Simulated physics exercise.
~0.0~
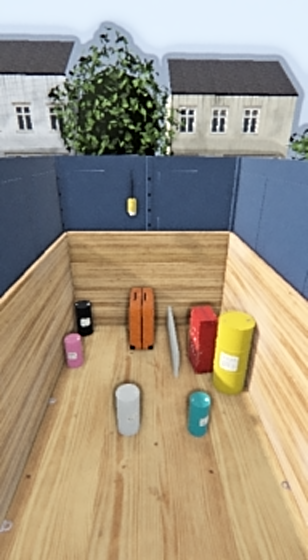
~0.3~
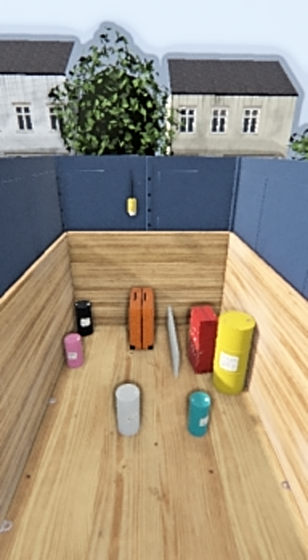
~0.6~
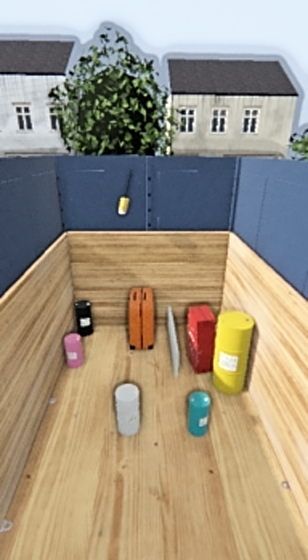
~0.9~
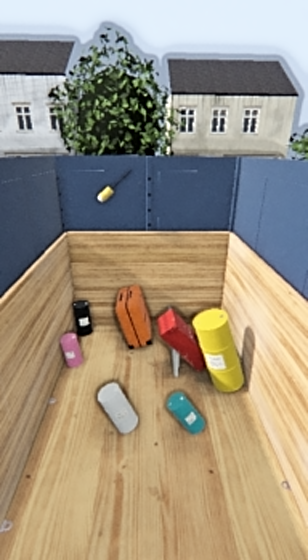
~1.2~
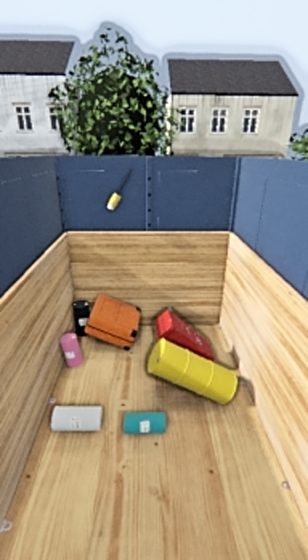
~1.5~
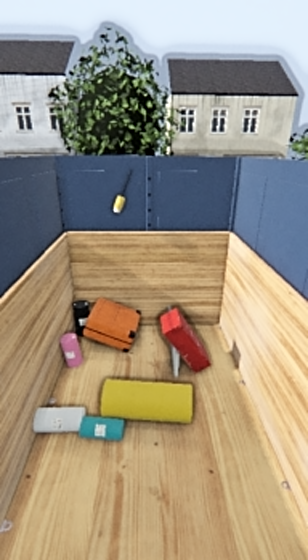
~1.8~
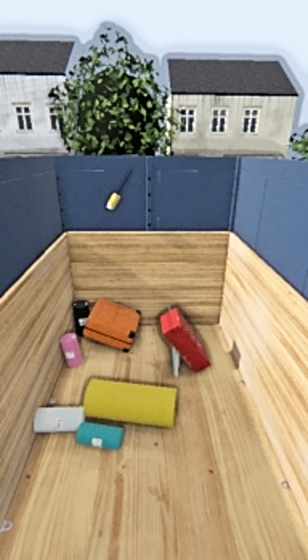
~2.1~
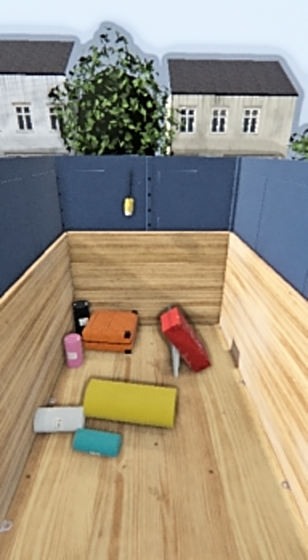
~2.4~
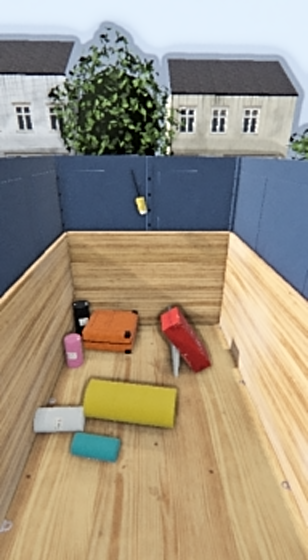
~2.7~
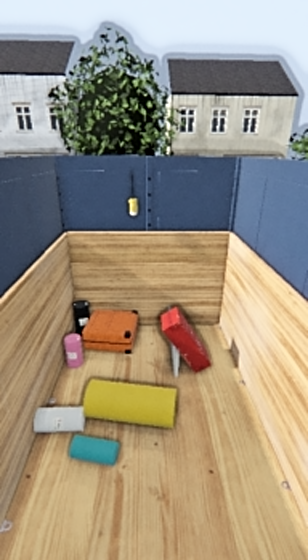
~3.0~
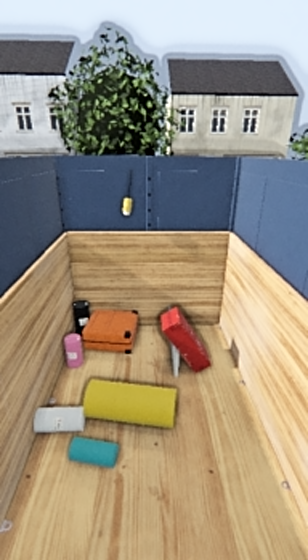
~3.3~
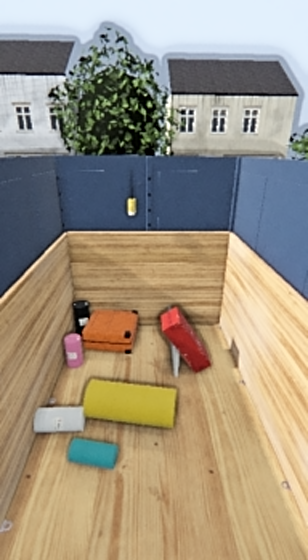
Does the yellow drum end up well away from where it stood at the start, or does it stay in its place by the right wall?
It ends up well away from its starting place. It tips over to the left, rolls across the floor and comes to rest on its side near the white and turquoise canisters.
